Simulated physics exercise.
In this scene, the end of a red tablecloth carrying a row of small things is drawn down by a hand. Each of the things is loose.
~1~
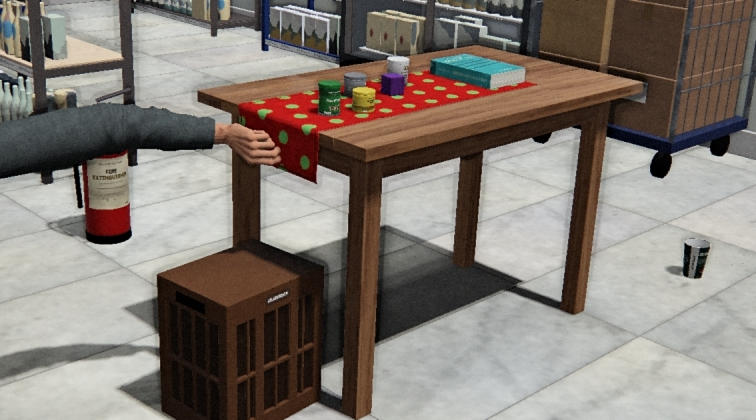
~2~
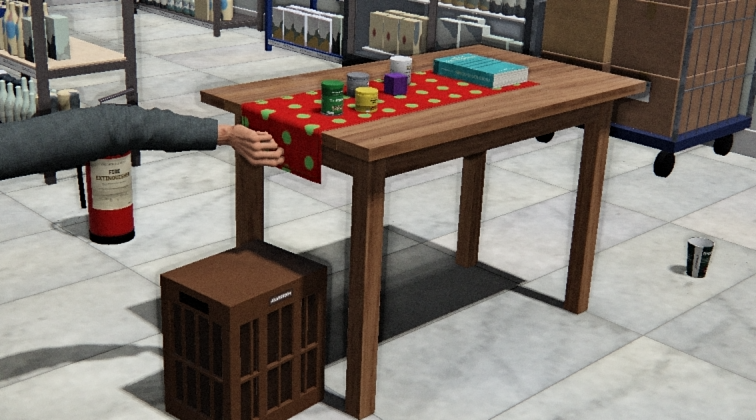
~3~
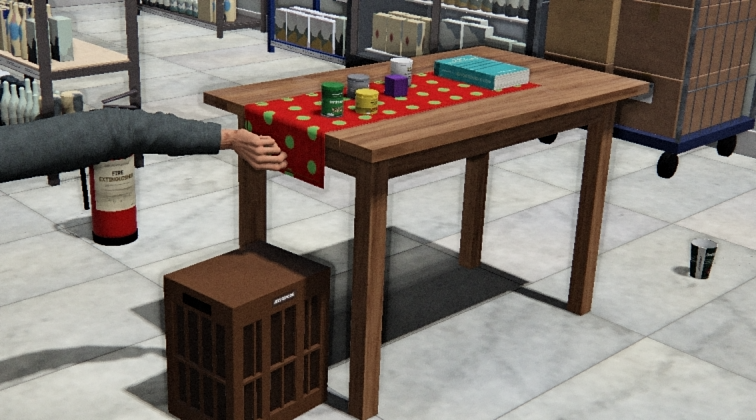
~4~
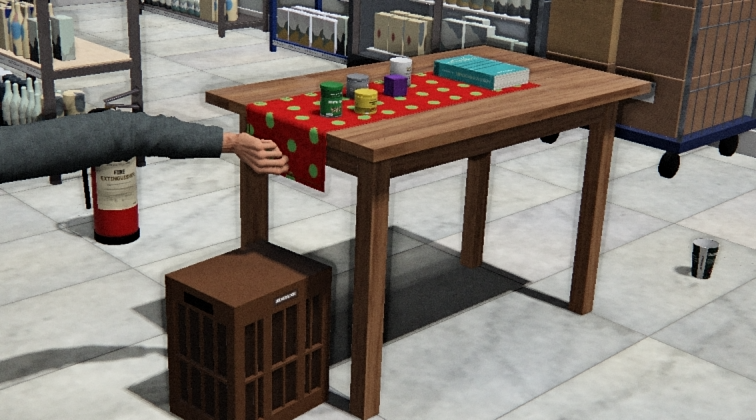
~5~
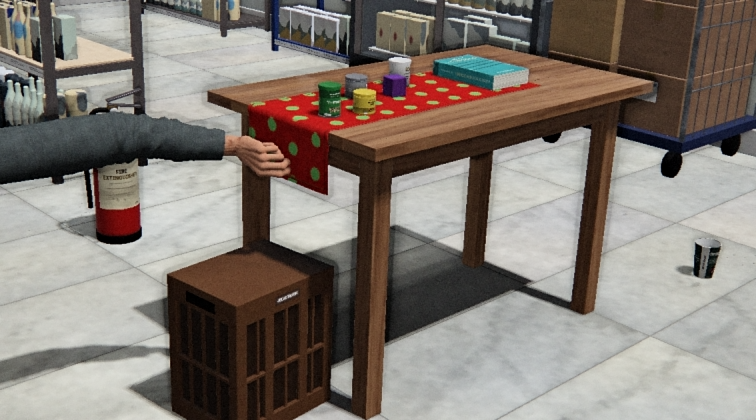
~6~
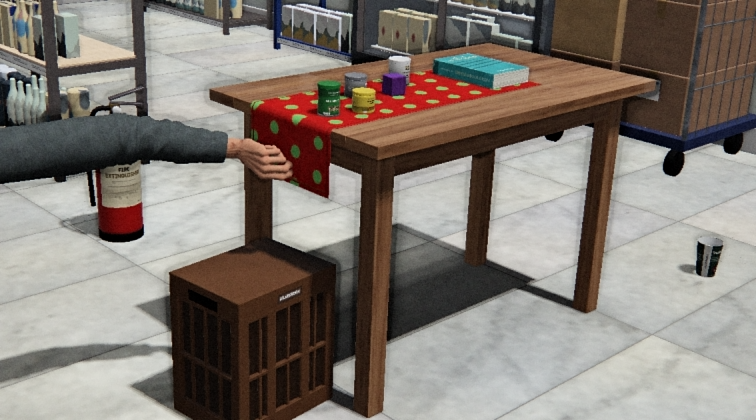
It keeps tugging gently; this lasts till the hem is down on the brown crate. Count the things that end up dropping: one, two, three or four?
Well, the number that leaves the top comes to exactly two there.
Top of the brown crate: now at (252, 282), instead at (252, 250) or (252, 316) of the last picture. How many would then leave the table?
The count would be 1 and then 3.
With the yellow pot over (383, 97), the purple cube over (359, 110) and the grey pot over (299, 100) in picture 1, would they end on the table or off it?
Here's what happens: The yellow pot remains aboard, the purple cube leaves its perch, the grey pot leaves its perch.
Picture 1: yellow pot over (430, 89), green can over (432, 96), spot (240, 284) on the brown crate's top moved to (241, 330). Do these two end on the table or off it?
Result - the yellow pot stays put, and the green can stays put.
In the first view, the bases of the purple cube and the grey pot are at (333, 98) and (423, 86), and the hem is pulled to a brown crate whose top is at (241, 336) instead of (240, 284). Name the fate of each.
Observed: Purple cube departs; grey pot remains seated.
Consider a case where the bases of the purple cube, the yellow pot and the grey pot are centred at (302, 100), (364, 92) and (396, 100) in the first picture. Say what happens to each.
As for the purple cube, it goes off; the yellow pot stays aboard; the grey pot stays aboard.
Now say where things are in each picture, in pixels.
Hem (317, 184); green can (330, 83); yellow pot (364, 90); grey pot (355, 75); purple cube (393, 75); white can (398, 59); top of the crate (240, 284), in the first picture.
Hem (321, 184); green can (333, 82), in the second picture.
Hem (324, 189); yellow pot (367, 92), in the third picture.
Hem (324, 193); grey pot (358, 76); top of the crate (248, 284), in the fourth picture.
Hem (328, 196); purple cube (395, 77), in the fifth picture.
Hem (329, 198); green can (329, 83); yellow pot (364, 90); grey pot (356, 75); purple cube (394, 75); white can (400, 58), in the sixth picture.
Early on, hem near (288, 202); all still up.
Midway, hem near (287, 221); green can gone.
Near the end, hem on the crate; green can and yellow pot gone.
Finally, hem on the crate; green can and yellow pot gone. It carries off two.
